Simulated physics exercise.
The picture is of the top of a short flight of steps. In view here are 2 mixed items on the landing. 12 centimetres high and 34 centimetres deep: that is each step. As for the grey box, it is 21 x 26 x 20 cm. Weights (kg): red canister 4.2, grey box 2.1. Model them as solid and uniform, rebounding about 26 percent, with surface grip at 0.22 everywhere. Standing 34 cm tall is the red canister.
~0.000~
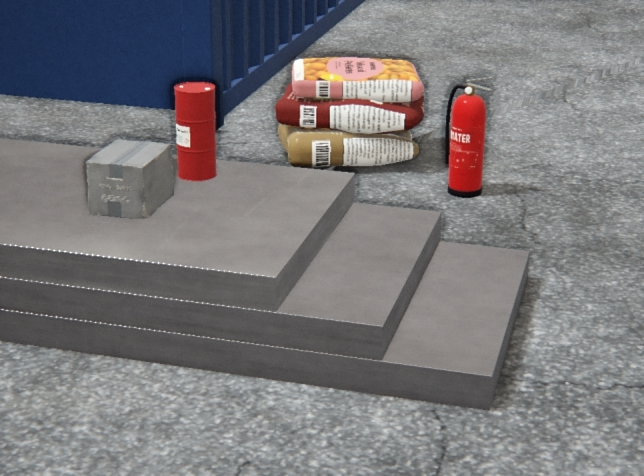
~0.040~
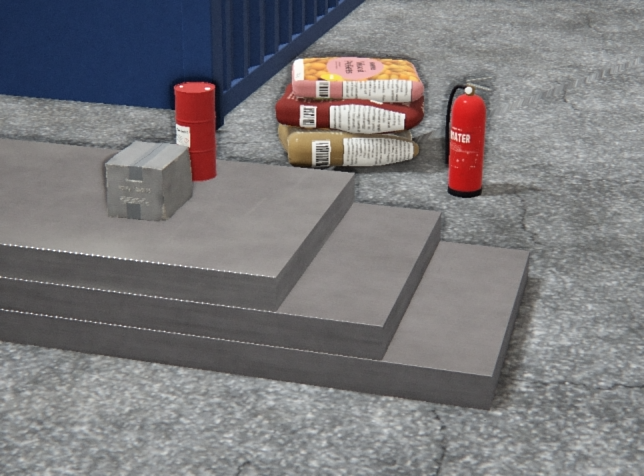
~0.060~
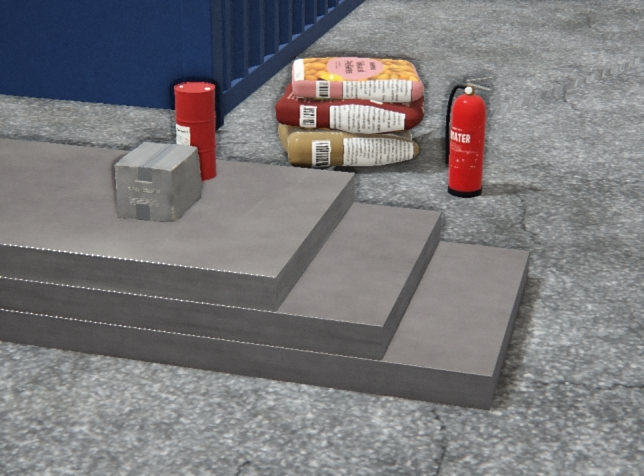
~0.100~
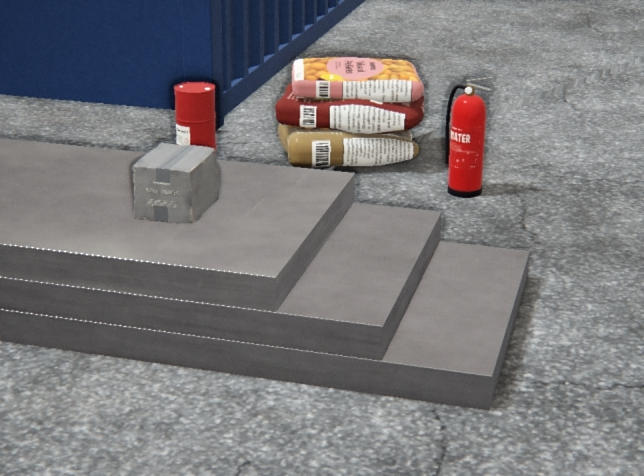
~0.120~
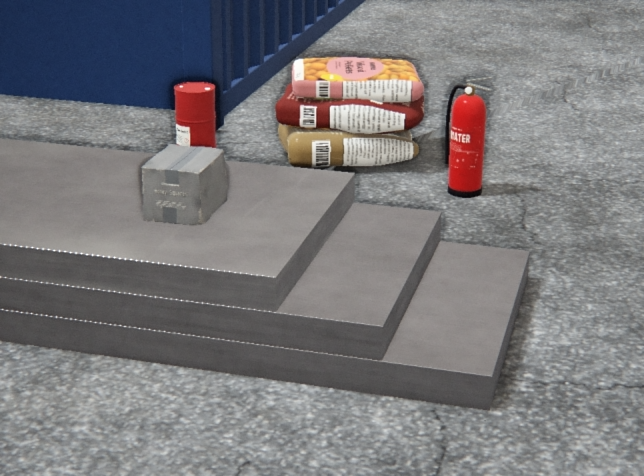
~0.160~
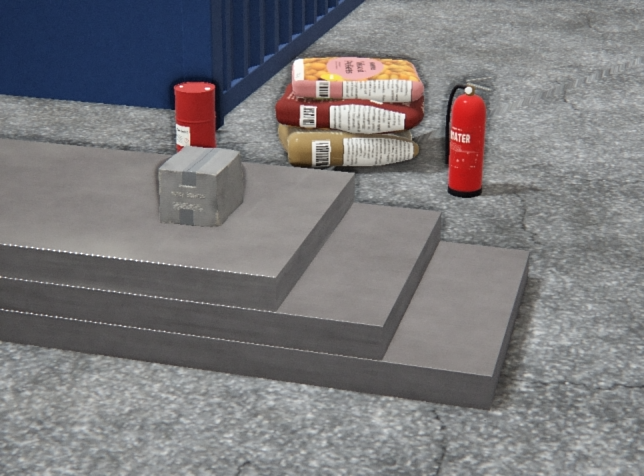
A short flight of wide grey steps sits on rough, cracked grey pavement, seen from above and at an angle, with a blue ribbed metal wall behind. A taped grey box and a red canister stand on the top landing, while three stacked bags and a red fire extinguisher are on the ground beyond. The box slides gradually right, turning and passing before the motionless canister, as the camera stays still.
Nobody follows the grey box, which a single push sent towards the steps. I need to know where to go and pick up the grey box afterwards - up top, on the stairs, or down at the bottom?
Look for it on the stairs.
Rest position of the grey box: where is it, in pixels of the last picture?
At roughly (401, 238).
After 0.36 s, 16 cm of landing left; grey box near (272, 193).
After 0.56 s, 1 cm past the top edge and 0 cm lower; grey box near (318, 198).
After 0.86 s, 19 cm past the top edge and 10 cm lower; grey box near (371, 230).
At rest (1.5 s), 30 cm past the top edge and 11 cm lower; red canister in place, give or take 12 cm. Seen from the same camera at the end, grey box near (401, 238).
